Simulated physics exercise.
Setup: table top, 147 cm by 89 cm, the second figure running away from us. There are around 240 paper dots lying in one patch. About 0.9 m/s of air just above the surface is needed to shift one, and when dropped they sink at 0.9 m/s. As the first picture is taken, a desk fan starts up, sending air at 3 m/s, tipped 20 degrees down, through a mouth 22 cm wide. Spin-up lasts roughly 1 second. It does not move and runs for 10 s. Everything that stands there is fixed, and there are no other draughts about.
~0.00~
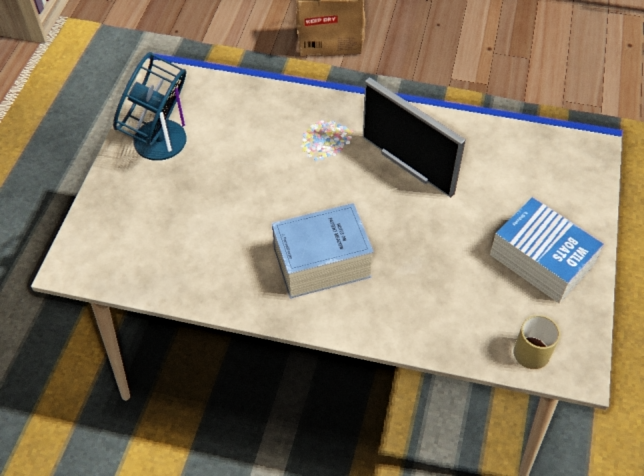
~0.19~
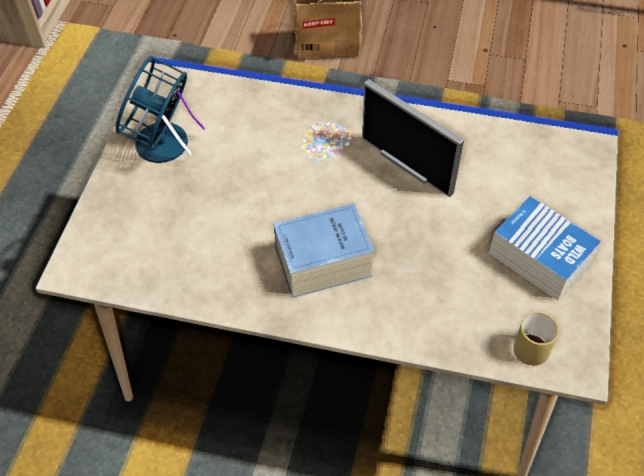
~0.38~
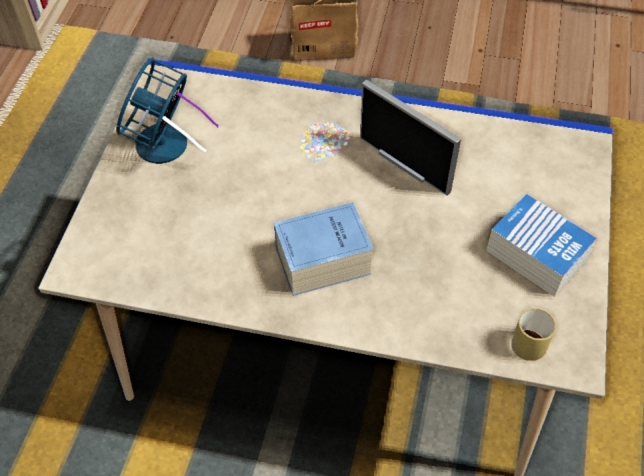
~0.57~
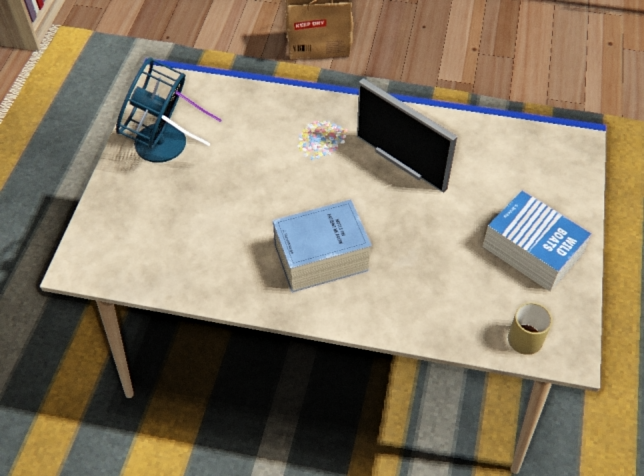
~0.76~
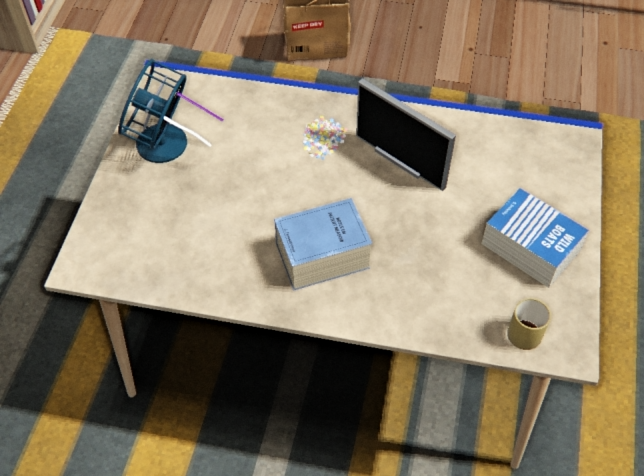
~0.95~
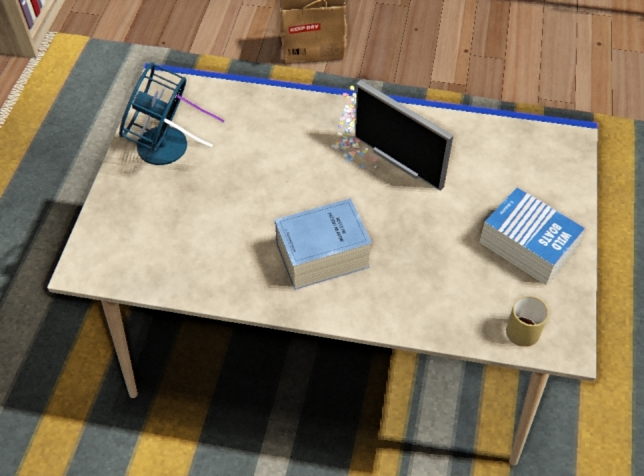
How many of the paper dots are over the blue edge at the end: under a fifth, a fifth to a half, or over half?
Of the paper dots, more than half end over the blue edge.
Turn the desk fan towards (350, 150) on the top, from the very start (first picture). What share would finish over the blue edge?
I'd expect close to 60 percent of them to end up there.
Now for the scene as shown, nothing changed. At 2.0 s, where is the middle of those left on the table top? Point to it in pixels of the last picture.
Centre estimate: (394, 163) px.
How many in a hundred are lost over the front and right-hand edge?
Roughly 0 % front, roughly 20 % right-hand.
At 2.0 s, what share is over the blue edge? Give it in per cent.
80 %, roughly.
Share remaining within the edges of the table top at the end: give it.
Around 2 per cent.
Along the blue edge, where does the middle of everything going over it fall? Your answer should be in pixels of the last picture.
At roughly pixel (387, 95).
After 2.0 s, 77 % are over the blue edge; the middle of those still in play is near (394, 163); 78 % have settled or left.
After 3.2 s, 77 % are over the blue edge; 91 % have settled or left.
After 5.5 s, 77 % are over the blue edge; 95 % have settled or left.
After 10.0 s, at the end, 77 % are over the blue edge.
